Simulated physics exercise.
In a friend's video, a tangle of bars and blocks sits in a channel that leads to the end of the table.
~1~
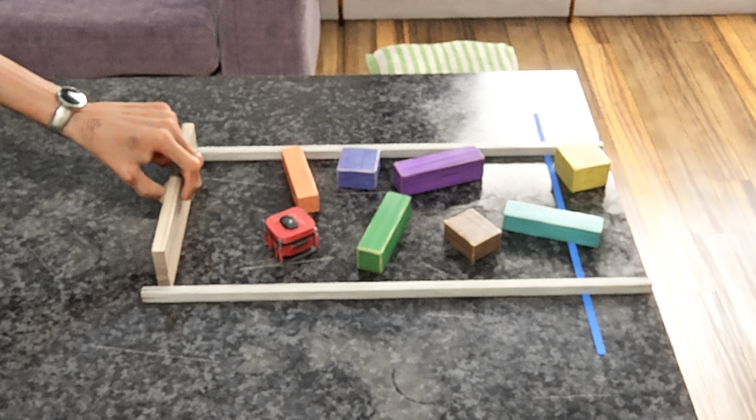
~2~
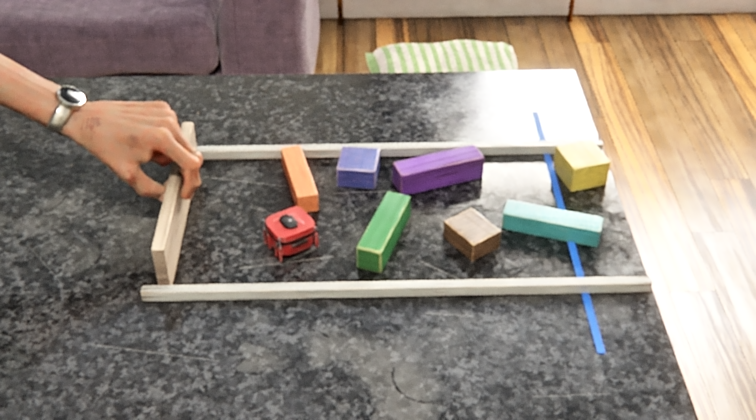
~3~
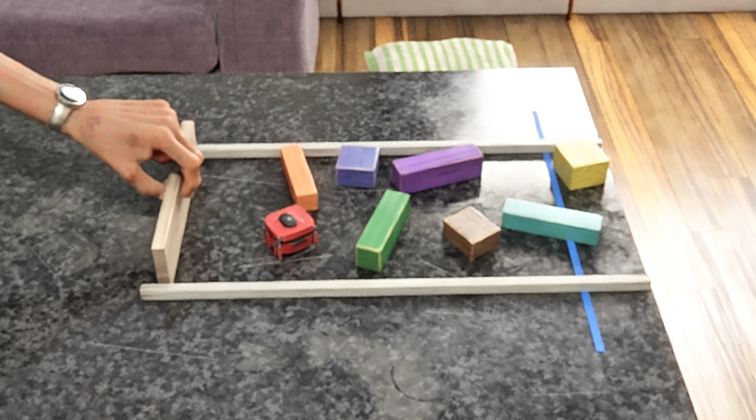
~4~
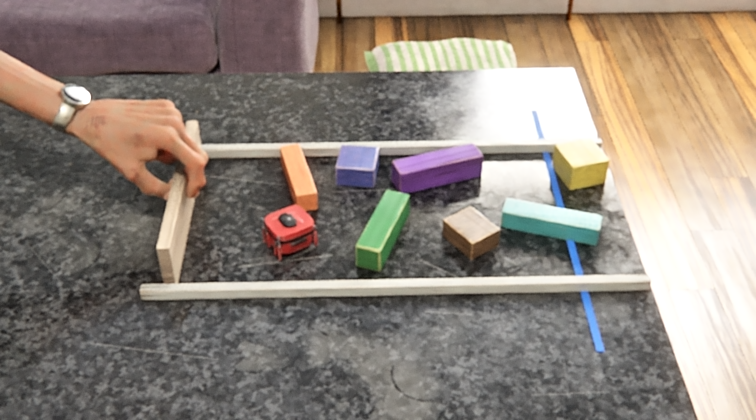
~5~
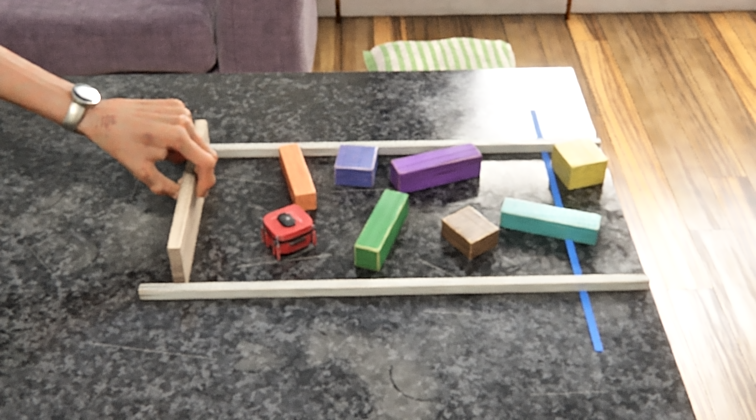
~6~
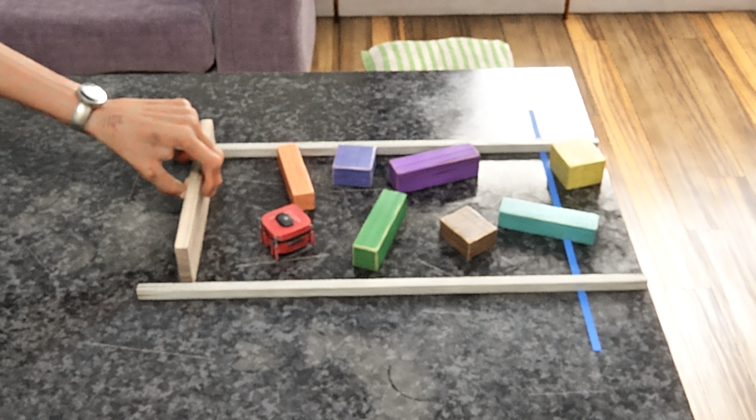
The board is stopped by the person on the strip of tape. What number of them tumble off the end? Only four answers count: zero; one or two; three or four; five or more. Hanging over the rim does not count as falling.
My answer: Three or four.
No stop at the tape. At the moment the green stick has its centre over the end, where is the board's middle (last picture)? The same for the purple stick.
(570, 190) and (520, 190), roughly.
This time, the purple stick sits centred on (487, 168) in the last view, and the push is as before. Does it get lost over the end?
Placed there, it goes off the edge.
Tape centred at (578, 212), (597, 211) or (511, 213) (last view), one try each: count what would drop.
In that order 5, 6 and 1.
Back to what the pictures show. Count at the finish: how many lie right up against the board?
The number is 2.
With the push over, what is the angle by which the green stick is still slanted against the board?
It measures close to 0 degrees.
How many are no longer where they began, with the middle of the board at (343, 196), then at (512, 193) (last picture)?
The counts are 5 and 8.
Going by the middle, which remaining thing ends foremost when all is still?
The green stick is it.
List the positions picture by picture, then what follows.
Yellow block (582, 166); turquoise bar (552, 224); brown block (472, 235); board (178, 202); tape (564, 215), in the first picture.
Turquoise bar (552, 223); orange bar (299, 179), in the second picture.
Brown block (471, 233); purple stick (438, 169), in the third picture.
Yellow block (580, 163); board (182, 199), in the fourth picture.
Turquoise bar (550, 221); blue block (356, 166), in the fifth picture.
Yellow block (577, 163); turquoise bar (548, 221); brown block (468, 232); board (198, 198); tape (559, 212), in the sixth picture.
Soon after, none off yet; yellow block at rest near (577, 163); turquoise bar at rest near (548, 221); brown block at rest near (468, 232).
After that, none off yet; yellow block at rest near (577, 163); turquoise bar moving near (555, 221); brown block displaced about its own width near (498, 235).
And then, one off so far; yellow block on its way down near (632, 278); turquoise bar displaced about its own width near (611, 218); brown block displaced well along near (587, 237).
In the end, the number that fall off is three or four; gone, purple stick, brown block, turquoise bar and yellow block.
